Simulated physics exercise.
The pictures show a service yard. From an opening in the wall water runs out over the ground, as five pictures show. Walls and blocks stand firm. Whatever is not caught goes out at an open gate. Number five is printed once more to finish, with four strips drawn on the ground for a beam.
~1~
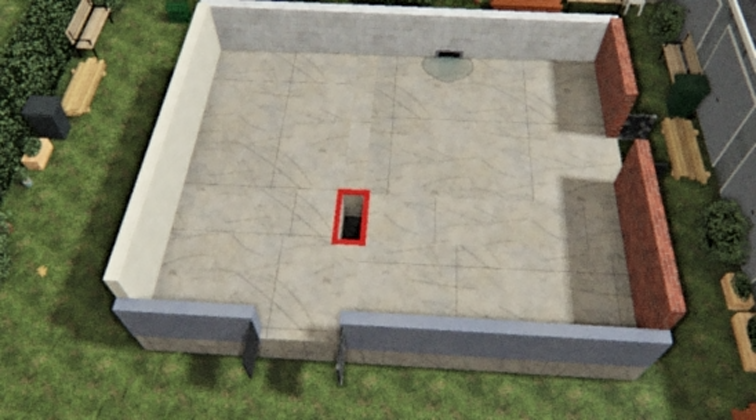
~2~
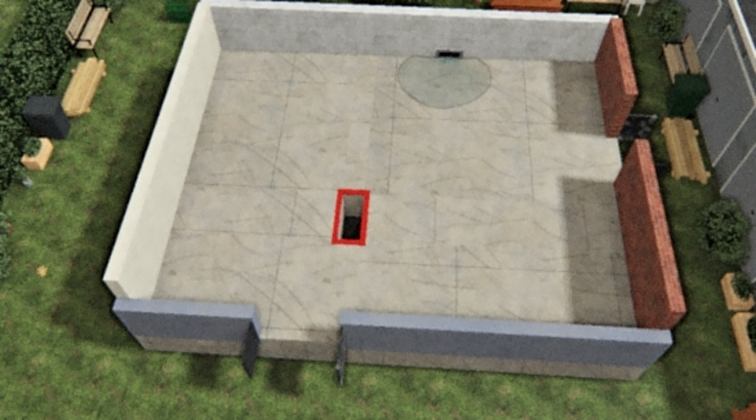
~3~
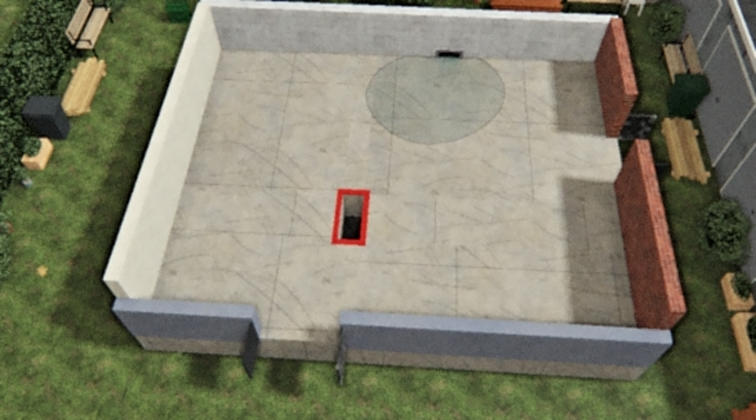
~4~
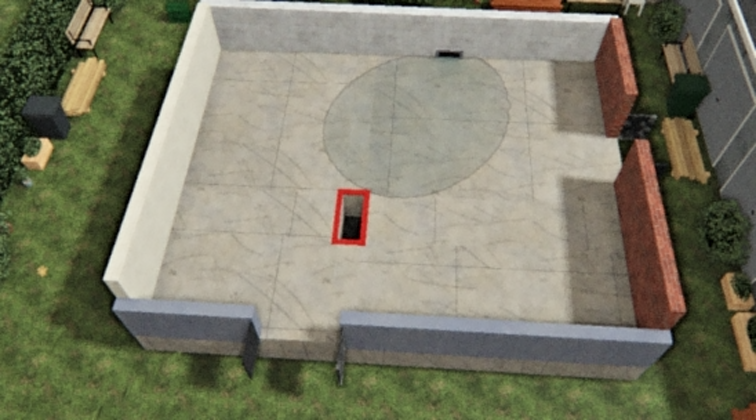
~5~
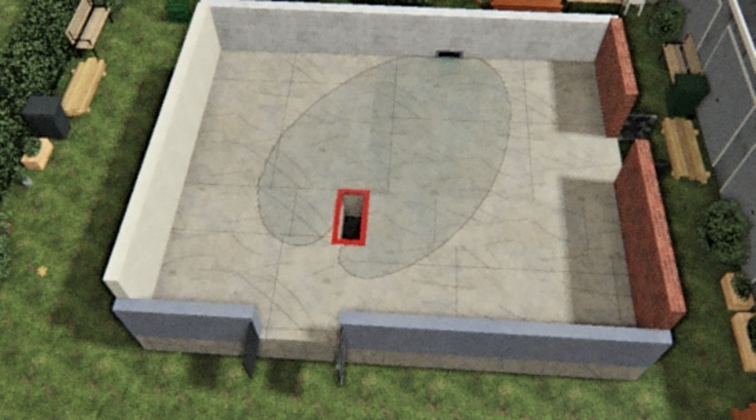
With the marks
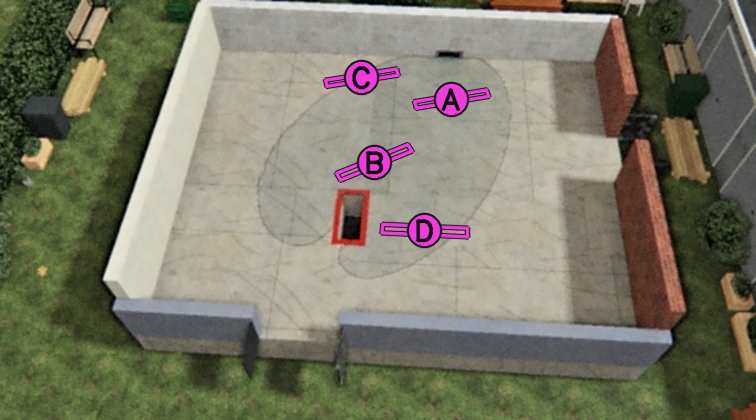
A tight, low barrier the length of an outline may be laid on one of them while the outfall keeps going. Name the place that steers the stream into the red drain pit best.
Go for D.
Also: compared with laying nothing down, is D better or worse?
Better.
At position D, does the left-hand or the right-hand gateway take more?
The left gate.
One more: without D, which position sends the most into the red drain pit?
It is C.
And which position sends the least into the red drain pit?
It is A.
In magenta, A from (415, 104) to (487, 93); B from (338, 176) to (409, 147); C from (326, 83) to (397, 72); D from (382, 228) to (467, 232).
With A, about 11 % of the stream goes into the red drain pit, about 83 % out by the gates.
With B, about 17 % of the stream goes into the red drain pit, about 75 % out by the gates.
With C, about 31 % of the stream goes into the red drain pit, about 59 % out by the gates.
With D, about 56 % of the stream goes into the red drain pit, about 35 % out by the gates.
